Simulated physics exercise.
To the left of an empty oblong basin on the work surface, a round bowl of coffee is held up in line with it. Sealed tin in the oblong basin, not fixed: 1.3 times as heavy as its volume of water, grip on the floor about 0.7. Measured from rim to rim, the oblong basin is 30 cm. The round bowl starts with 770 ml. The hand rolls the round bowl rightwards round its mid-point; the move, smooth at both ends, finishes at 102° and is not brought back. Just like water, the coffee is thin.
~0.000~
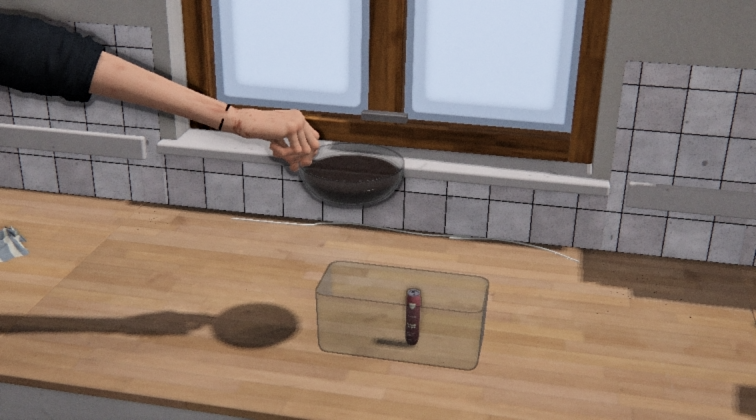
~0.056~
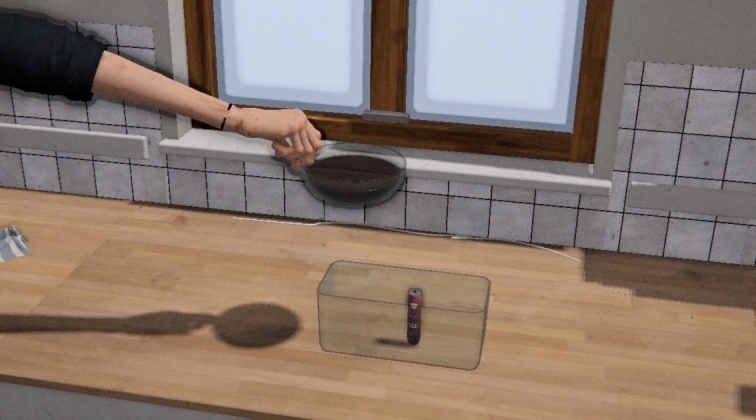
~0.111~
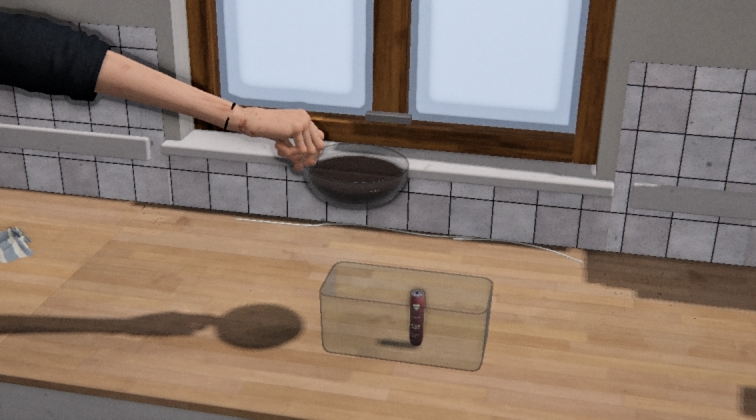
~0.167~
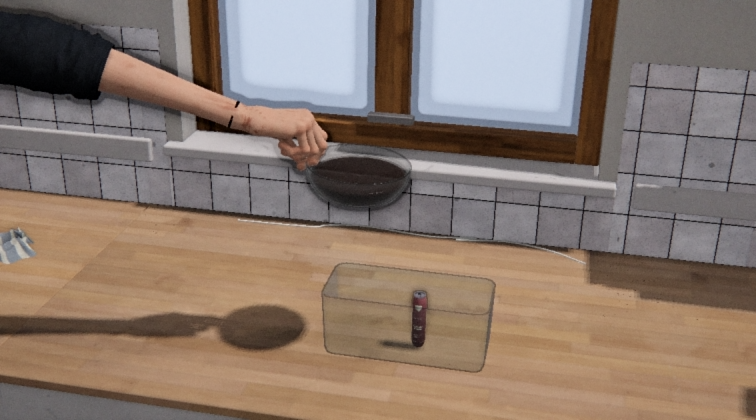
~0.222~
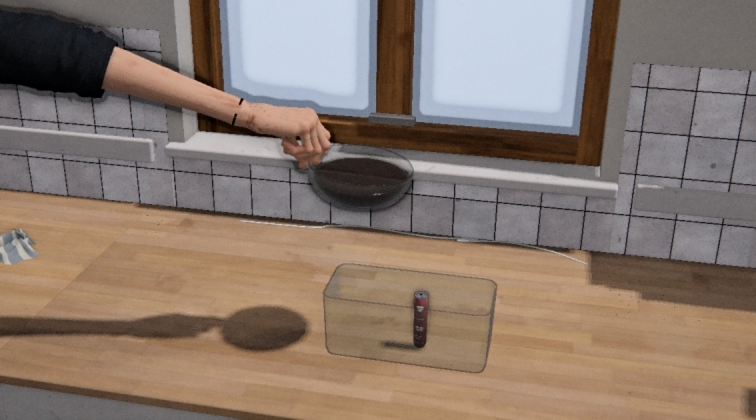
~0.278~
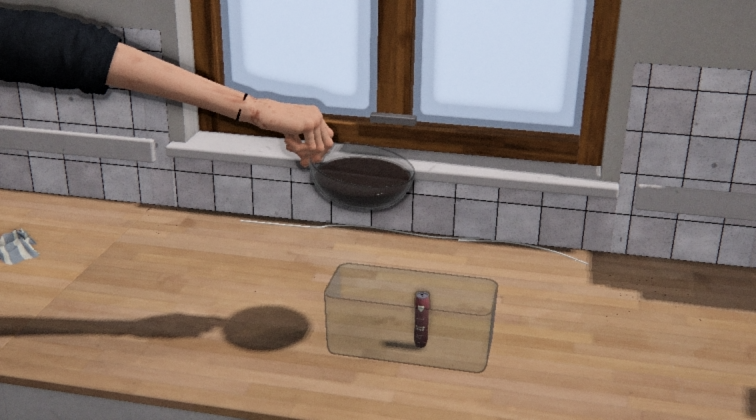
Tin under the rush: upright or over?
Upright.
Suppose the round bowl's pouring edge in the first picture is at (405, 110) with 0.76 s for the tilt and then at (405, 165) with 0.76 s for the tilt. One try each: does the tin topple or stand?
The tin overturns the first time and stays vertical the second time.
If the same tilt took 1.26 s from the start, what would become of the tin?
So the tin will hold steady.
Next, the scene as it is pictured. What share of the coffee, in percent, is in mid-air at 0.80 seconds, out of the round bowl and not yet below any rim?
It comes to roughly 38 per cent.
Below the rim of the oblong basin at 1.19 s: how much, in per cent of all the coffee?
The fraction sits near 88 in a hundred.
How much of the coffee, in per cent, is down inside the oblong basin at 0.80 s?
14 %, roughly.
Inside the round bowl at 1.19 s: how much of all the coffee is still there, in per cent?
About 3 % is still there.
After 0.80 s the tilt is 55° and 48 per cent is still to pour; the tin stands where it began.
After 1.19 s the tilt is 90° and 3 per cent is still to pour; the tin stands where it began.
After 1.59 s the tilt is 102° and 0 per cent is still to pour; the tin stands where it began.
After 2.03 s the tilt is 102° and 0 per cent is still to pour; the tin stands where it began.
In the end the tin stands where it began.
